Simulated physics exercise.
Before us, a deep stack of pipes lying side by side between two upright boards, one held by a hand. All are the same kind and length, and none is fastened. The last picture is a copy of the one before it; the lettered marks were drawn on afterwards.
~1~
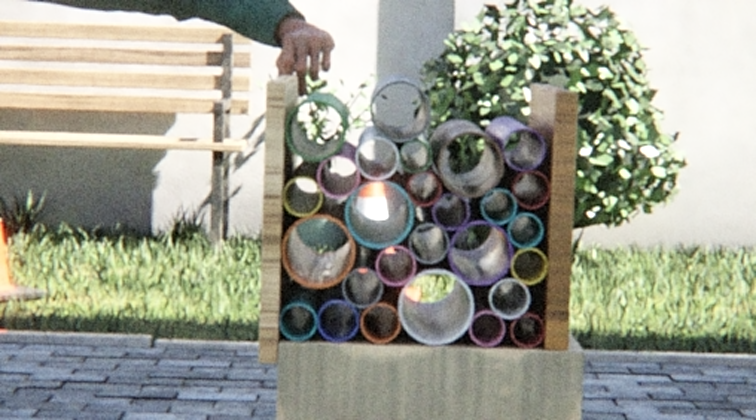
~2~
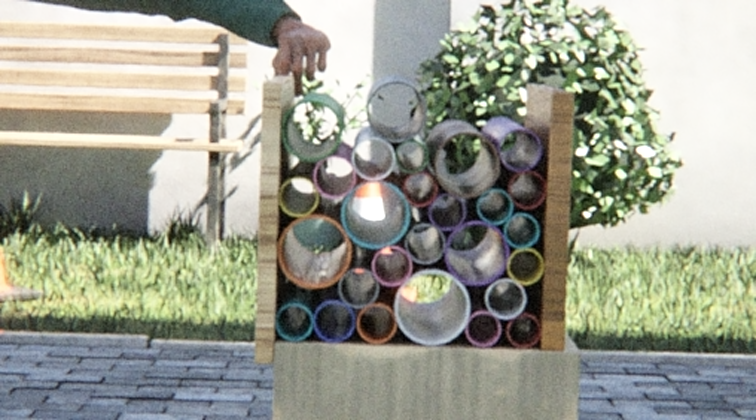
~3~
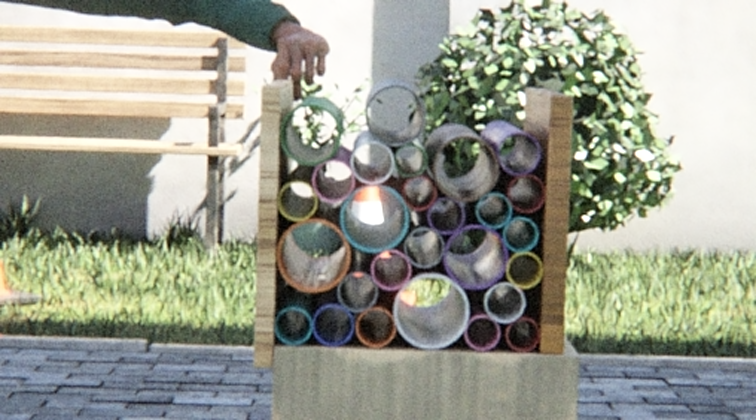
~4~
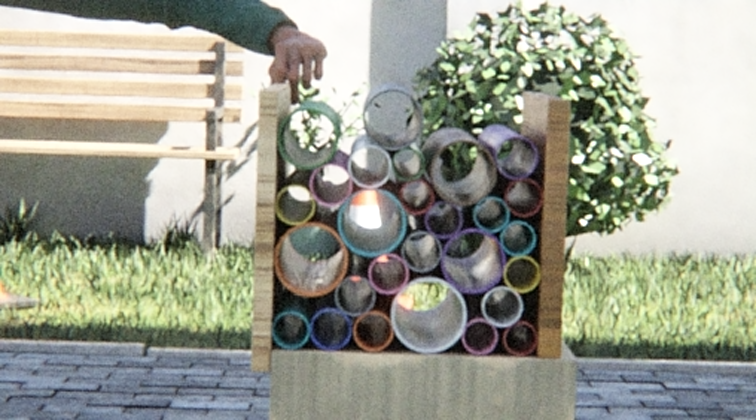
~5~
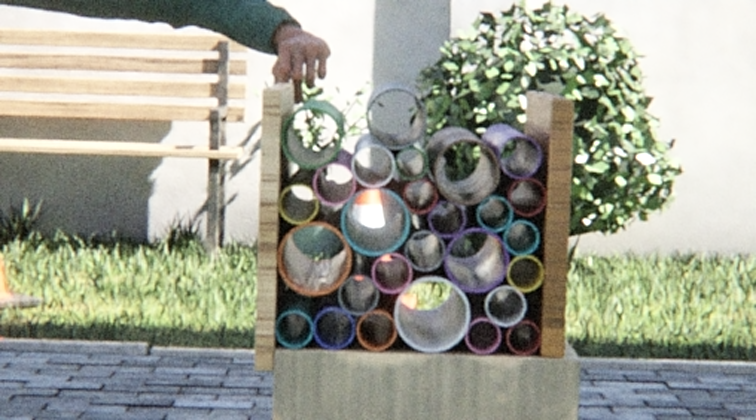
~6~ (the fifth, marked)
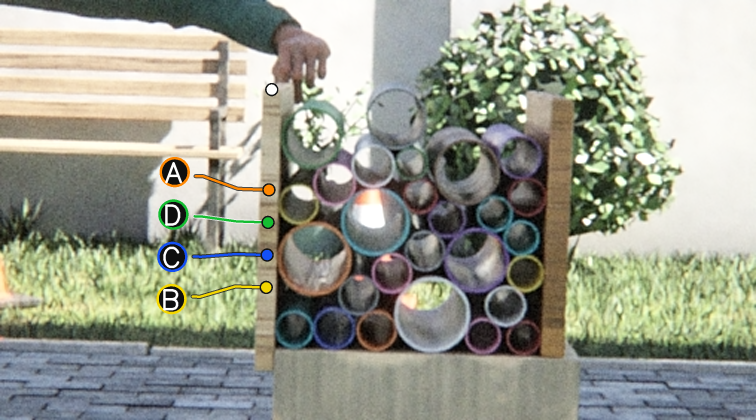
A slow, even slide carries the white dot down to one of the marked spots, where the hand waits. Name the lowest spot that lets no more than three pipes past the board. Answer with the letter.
The lowest mark that will do is D.
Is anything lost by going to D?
At D: Yes.
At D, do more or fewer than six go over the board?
It loses fewer than six.
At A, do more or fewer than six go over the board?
At A, fewer than six.
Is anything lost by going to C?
At C: Yes.
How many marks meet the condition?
The number is two.
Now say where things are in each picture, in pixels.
In the first picture, side board (281, 207); a turquoise pipe (298, 321); a red pipe (528, 331).
In the second picture, a red pipe (524, 331); a purple pipe (477, 253).
In the third picture, a turquoise pipe (520, 235); a green pipe (311, 135).
In the fourth picture, a grey pipe (393, 120); side board (273, 215).
In the fifth picture, a turquoise pipe (295, 329); a red pipe (524, 338); a purple pipe (477, 260).
On the marked copy, A at (269, 190); B at (266, 287); C at (267, 255); D at (268, 222); the white dot at (271, 90).
Taking D. A third of the way, top of the board (280, 153).
Two thirds of the way, top of the board (278, 221).
When it is over, top of the board (278, 222), one out over the board.
As for the rest, A one out over the board; B four out over the board; C four out over the board.
